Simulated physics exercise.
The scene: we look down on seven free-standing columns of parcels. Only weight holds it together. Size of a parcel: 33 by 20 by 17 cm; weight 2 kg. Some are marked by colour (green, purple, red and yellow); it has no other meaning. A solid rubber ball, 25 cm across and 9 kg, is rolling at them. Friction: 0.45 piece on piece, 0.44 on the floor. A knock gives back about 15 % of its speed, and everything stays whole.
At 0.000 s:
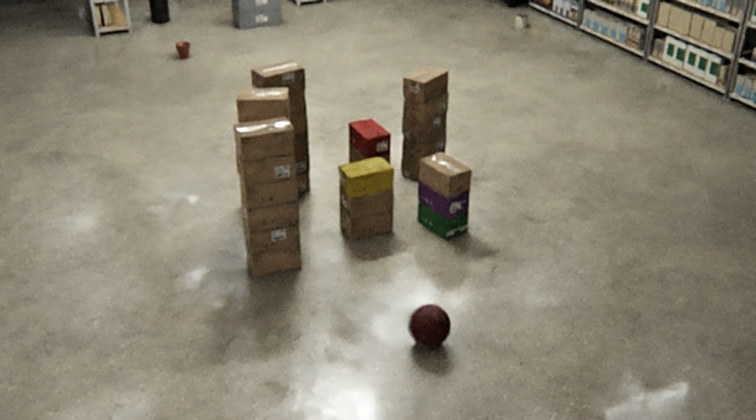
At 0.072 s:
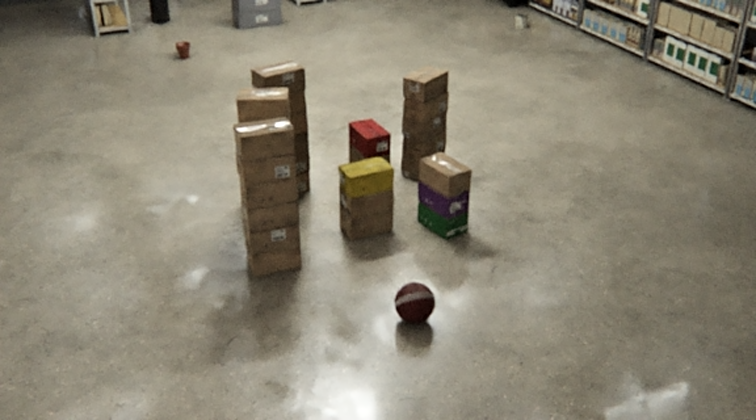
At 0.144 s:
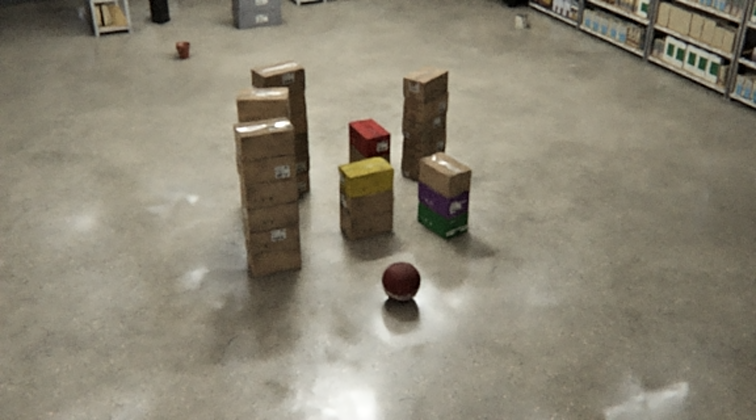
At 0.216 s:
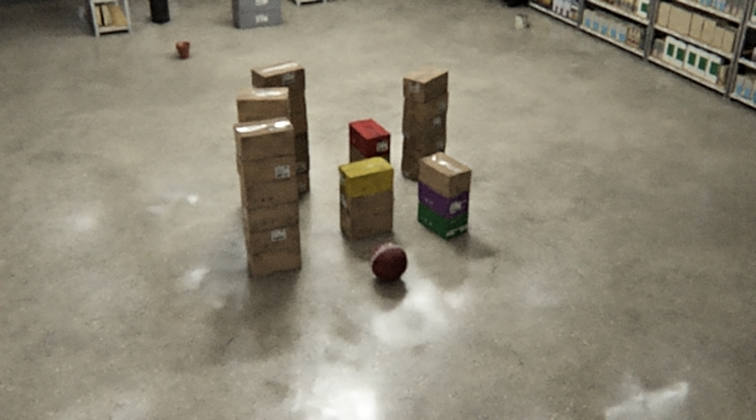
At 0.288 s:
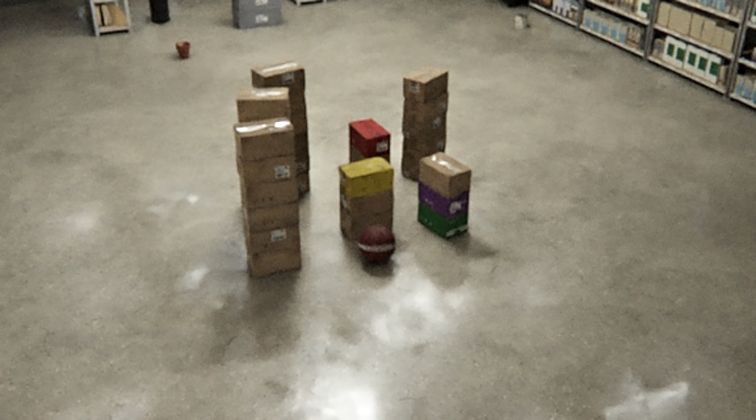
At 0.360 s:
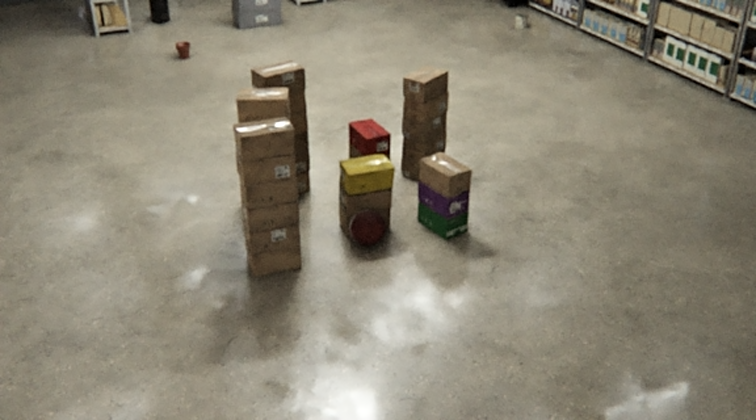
A dark red ball rolled across the concrete floor toward several stacks of boxes, drifting left as it went, and bumped into the short stack with the yellow box on top, which tilted slightly.
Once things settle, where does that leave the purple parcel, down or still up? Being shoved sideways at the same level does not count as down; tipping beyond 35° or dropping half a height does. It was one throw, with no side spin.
In the end the purple parcel holds its level.
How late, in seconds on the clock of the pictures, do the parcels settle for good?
Near 3.0 s.
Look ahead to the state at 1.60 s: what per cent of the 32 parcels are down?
5 per cent by then.
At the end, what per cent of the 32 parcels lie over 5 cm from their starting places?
It is 25 per cent.
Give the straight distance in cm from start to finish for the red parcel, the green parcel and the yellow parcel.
Moved: Red 10, green 0, yellow 40.
By 0.52 s, ball still moving; 2 of the 32 parcels down; purple parcel unmoved; yellow parcel tilted 54°.
By 0.72 s, ball still moving; 1 of the 32 parcels down; purple parcel unmoved; yellow parcel on its side.
By 1.60 s, ball still moving; 2 of the 32 parcels down; purple parcel unmoved; yellow parcel on its side.
When it is over (3.0 s), ball at rest; 2 of the 32 parcels down; purple parcel unmoved; yellow parcel on its side; red parcel moved 7 cm. In pixels of the last frame, middles, purple parcel near (443, 196), yellow parcel near (371, 204).
